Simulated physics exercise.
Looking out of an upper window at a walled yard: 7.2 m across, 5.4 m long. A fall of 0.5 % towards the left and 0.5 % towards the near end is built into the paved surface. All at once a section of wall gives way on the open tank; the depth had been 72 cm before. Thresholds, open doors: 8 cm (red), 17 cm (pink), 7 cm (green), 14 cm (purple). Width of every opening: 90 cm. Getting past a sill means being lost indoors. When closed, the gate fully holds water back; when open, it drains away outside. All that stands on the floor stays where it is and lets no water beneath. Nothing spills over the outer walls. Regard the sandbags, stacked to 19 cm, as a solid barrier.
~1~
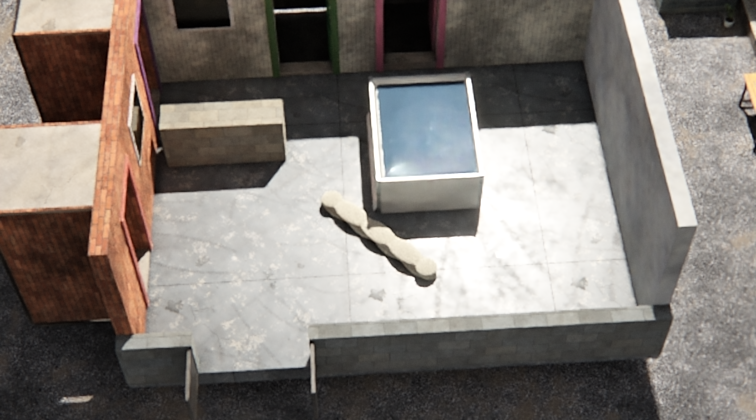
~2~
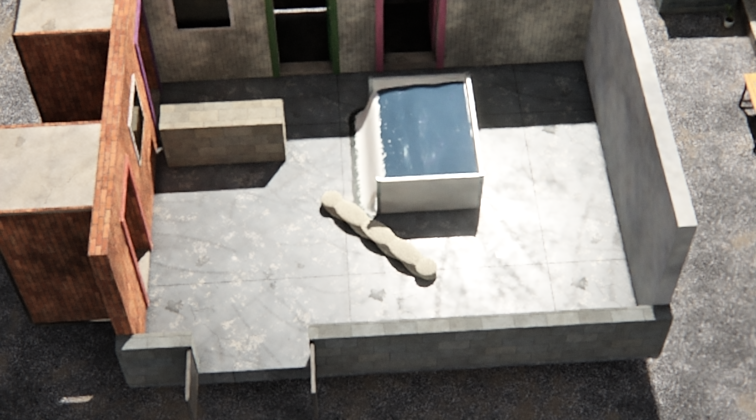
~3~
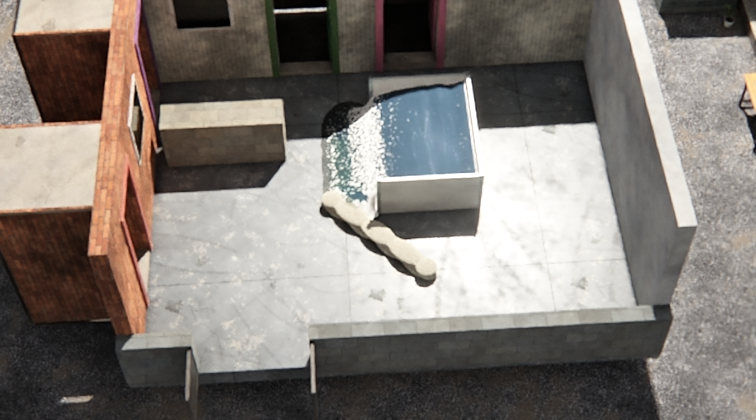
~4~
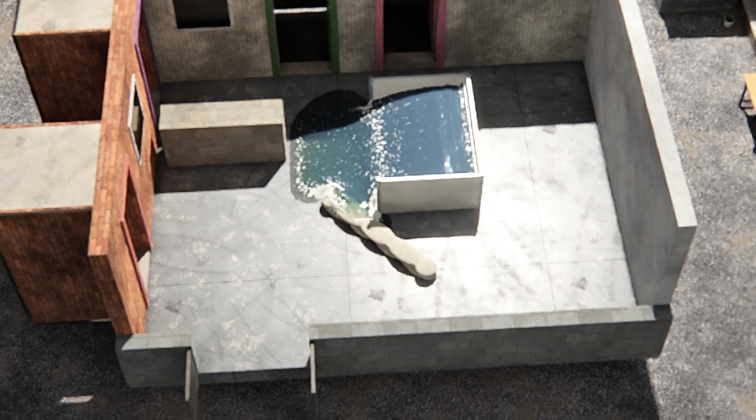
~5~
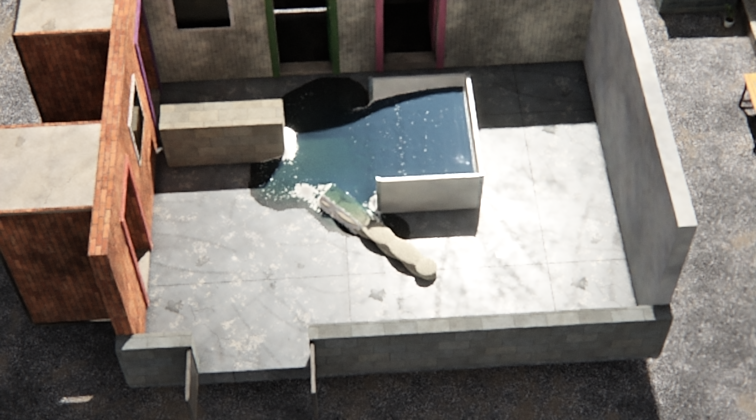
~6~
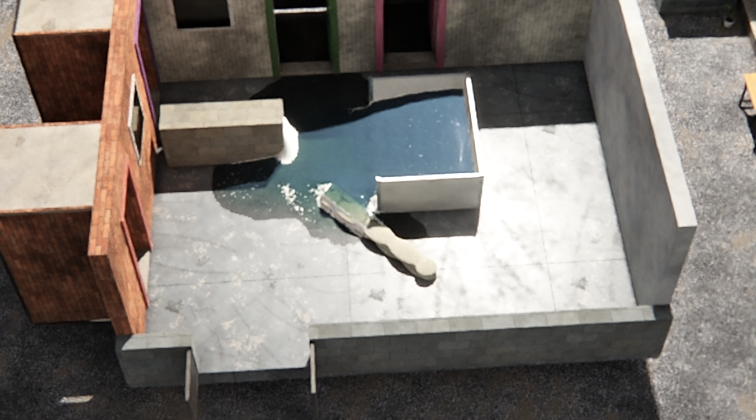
A raised open tank of still water in a walled yard lost its left side, and water poured out leftward, foaming against the sandbags and spreading across the paving past a pale block.
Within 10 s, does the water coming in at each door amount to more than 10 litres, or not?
At the red door: More than 10 litres. At the pink door: Not more than 10 litres. At the green door: More than 10 litres. At the purple door: More than 10 litres.
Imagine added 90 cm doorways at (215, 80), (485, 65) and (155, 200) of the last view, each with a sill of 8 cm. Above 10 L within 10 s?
More, less, more.
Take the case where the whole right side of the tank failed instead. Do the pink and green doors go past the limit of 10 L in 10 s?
Versus the limit - pink: Within, green: Within.
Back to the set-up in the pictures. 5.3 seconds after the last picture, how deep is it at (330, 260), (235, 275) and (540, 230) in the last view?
Depths in turn: Roughly 3, 9 and 0 centimetres.
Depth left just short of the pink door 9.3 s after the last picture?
The depth there is near 3.5 cm.
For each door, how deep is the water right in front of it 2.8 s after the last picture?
Depth readings (cm): Red = 12; pink = 1; green = 15; purple = 20.
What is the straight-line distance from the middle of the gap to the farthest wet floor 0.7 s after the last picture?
That comes to near 4.0 m out.
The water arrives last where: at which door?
The pink door.
Then, 0.7 s after the last picture water covers 35 % of the floor and is deepest (46 cm) near (291, 157); red door not reached, pink door not reached, green door 11 cm at the sill, 0 L in, purple door 16 cm at the sill, 0 L in.
Then, 1.5 s after the last picture water covers 45 % of the floor and is deepest (38 cm) near (172, 89); red door 19 cm at the sill, 9 L in, pink door not reached, green door 17 cm at the sill, 23 L in, purple door 31 cm at the sill, 27 L in.
Then, 2.8 s after the last picture water covers 50 % of the floor and is deepest (27 cm) near (144, 361); red door 12 cm at the sill, 45 L in, pink door 1 cm at the sill, 0 L in, green door 15 cm at the sill, 98 L in, purple door 20 cm at the sill, 101 L in.
Then, 5.3 s after the last picture water covers 70 % of the floor and is deepest (12 cm) near (144, 361); red door 11 cm at the sill, 61 L in, pink door 7 cm at the sill, 0 L in, green door 5 cm at the sill, 148 L in, purple door 9 cm at the sill, 118 L in.
Then, 9.3 s after the last picture water covers 90 % of the floor and is deepest (8 cm) near (608, 334); red door 6 cm at the sill, 64 L in, pink door 3 cm at the sill, 0 L in, green door 3 cm at the sill, 149 L in, purple door 6 cm at the sill, 118 L in.
